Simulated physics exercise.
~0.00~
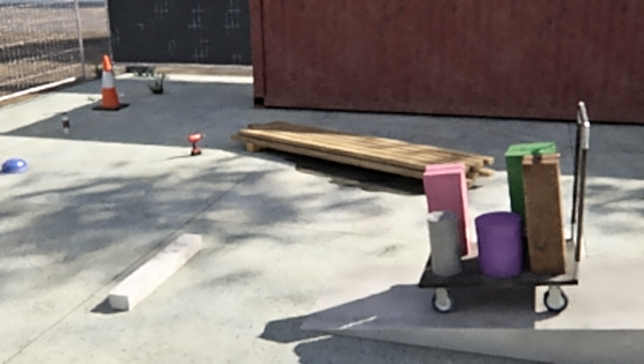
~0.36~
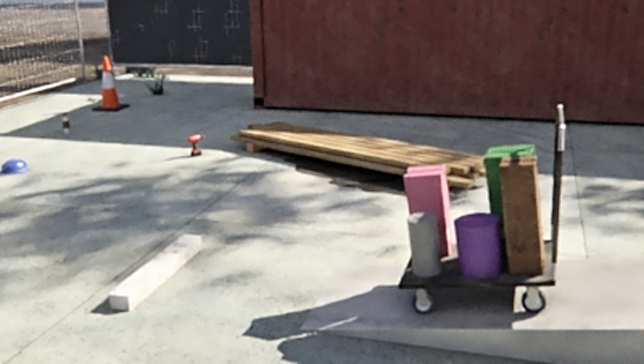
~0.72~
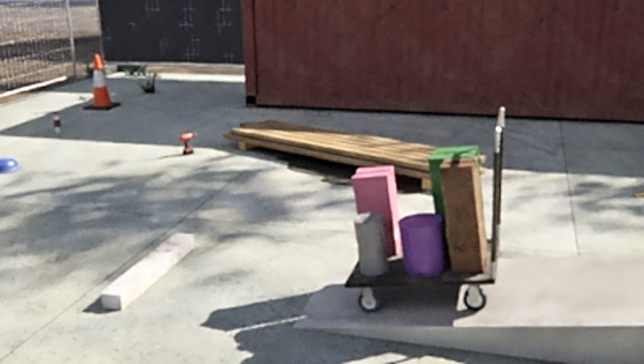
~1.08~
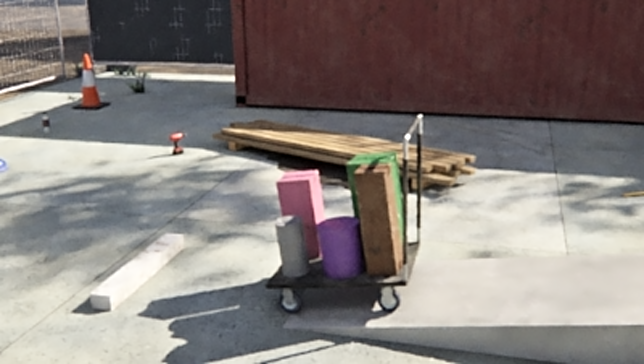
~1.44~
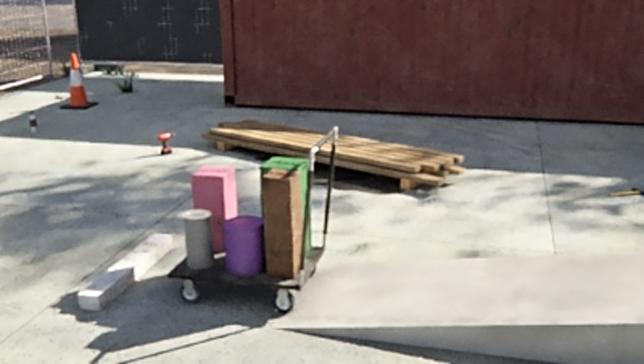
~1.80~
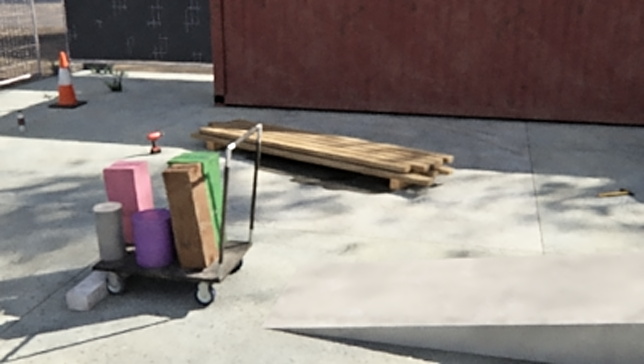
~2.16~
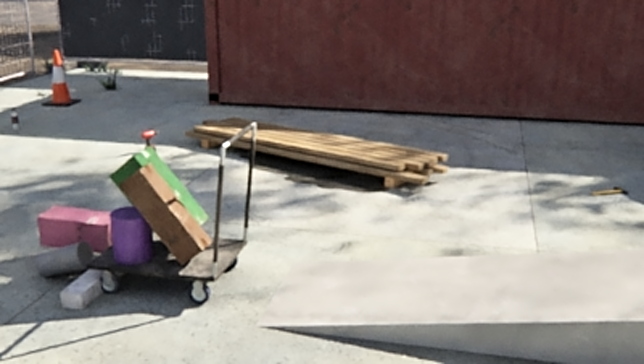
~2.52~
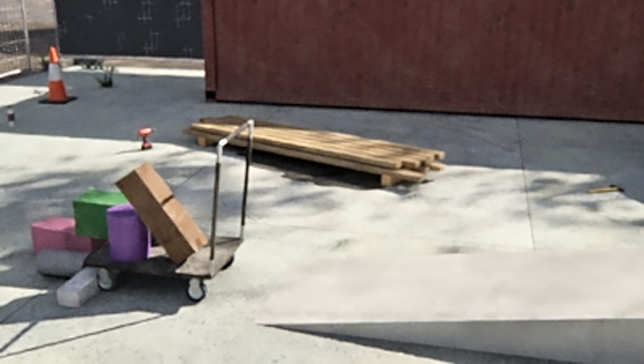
On a sunlit concrete yard seen from slightly above, a flat trolley stands on a low ramp at the right, with stacked timber, a rust-red wall and an orange cone behind. It carries a pink box and grey canister on the left, a purple pail in the middle, and green and brown boxes near the handle. The trolley rolls left, down onto level ground, and stops at a pale kerb. The pink box and grey canister topple off beyond it, while the green and brown boxes tip left. Finally the green box lies on its side, the brown box leans steeply, and the pail stays upright aboard.
